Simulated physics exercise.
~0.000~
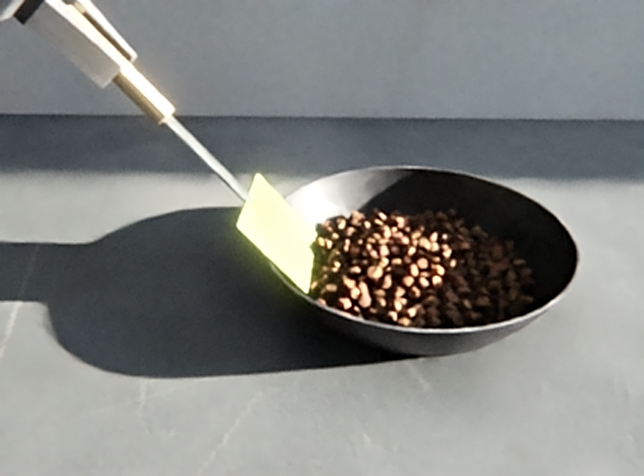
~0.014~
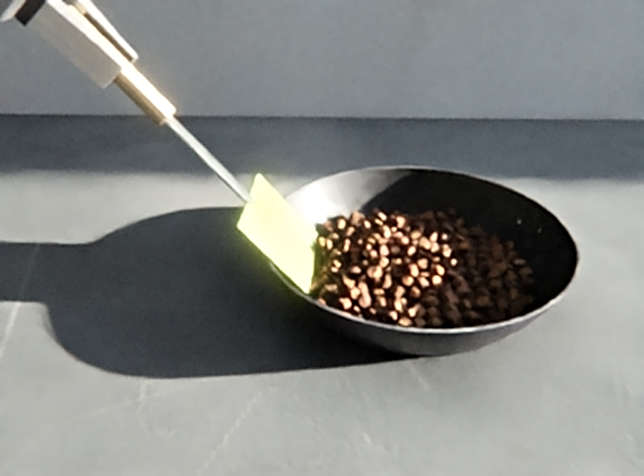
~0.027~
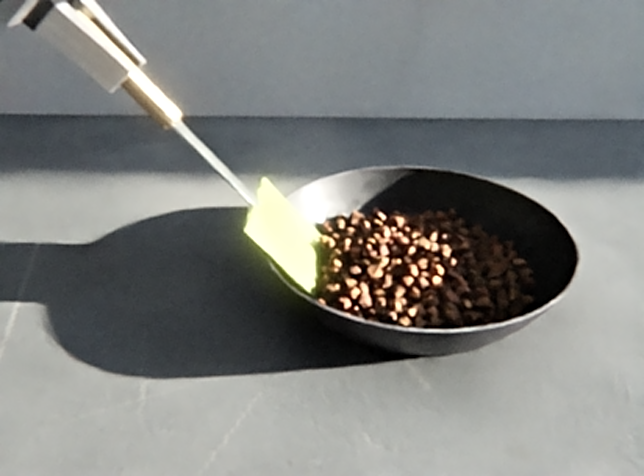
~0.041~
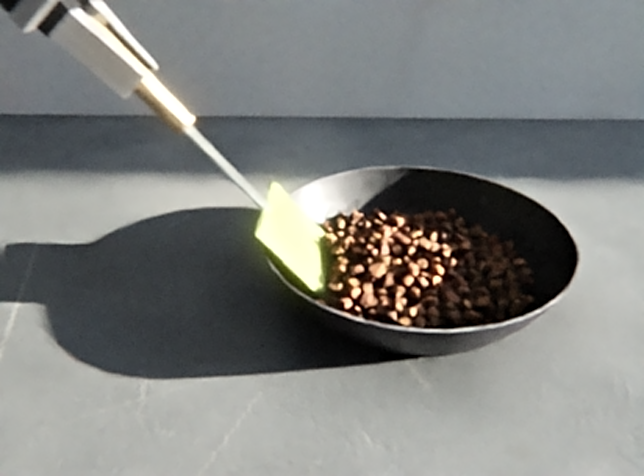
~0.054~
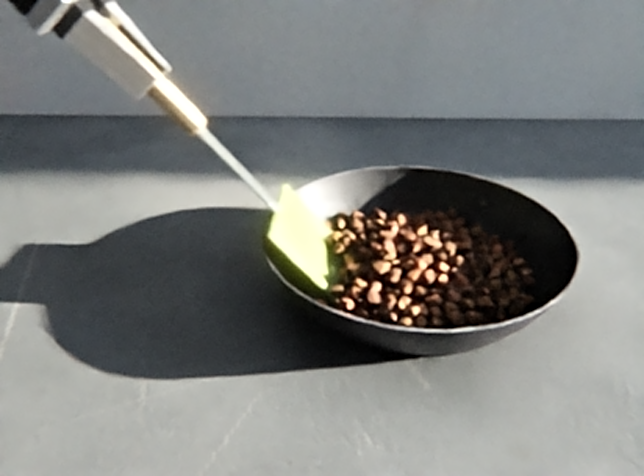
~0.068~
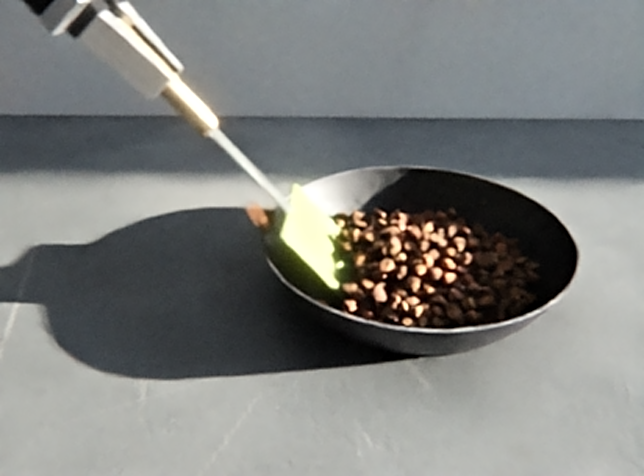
On a grey table top, a robot's yellow-green spatula pushes slightly rightward into brown pellets in a pan.
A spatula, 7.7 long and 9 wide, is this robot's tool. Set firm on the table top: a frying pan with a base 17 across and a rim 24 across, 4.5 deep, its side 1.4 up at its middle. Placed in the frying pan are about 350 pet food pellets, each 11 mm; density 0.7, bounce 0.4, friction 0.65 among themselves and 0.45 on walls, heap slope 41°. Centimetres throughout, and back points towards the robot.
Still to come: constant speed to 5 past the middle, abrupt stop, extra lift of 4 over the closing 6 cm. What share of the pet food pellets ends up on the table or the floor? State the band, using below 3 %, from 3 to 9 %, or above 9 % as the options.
It falls below 3 %.
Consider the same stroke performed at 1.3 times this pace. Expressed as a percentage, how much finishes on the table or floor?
Roughly 5 percent ends on the table or floor.
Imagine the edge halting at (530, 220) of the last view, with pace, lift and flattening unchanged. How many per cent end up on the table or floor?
I'd put it near 25 per cent.
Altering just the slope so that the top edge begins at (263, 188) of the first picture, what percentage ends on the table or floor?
Around 5 percent ends up on the table or floor.
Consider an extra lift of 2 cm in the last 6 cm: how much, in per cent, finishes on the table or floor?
Result: Approx. 0 %.
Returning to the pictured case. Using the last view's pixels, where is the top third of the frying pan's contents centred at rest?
Close to pixel (515, 249).
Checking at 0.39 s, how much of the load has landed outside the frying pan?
It is near 0 percent.
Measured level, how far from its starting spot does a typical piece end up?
4 cm.
After 0.12 s, sloping 50°, highest piece 15 above the table; 347 in the frying pan, 4 on the blade or in flight.
After 0.17 s, sloping 50°, highest piece 20 above the table; 347 in the frying pan, 4 on the blade or in flight.
After 0.39 s, sloping 50°, highest piece 14 above the table; 347 in the frying pan, 3 on the table or floor, 1 on the blade or in flight.
After 1.44 s, sloping 50°, highest piece 5 above the table; 347 in the frying pan, 4 on the table or floor.
In the end, 347 in the frying pan, 4 on the table or floor. That is 1 % on the table or floor.
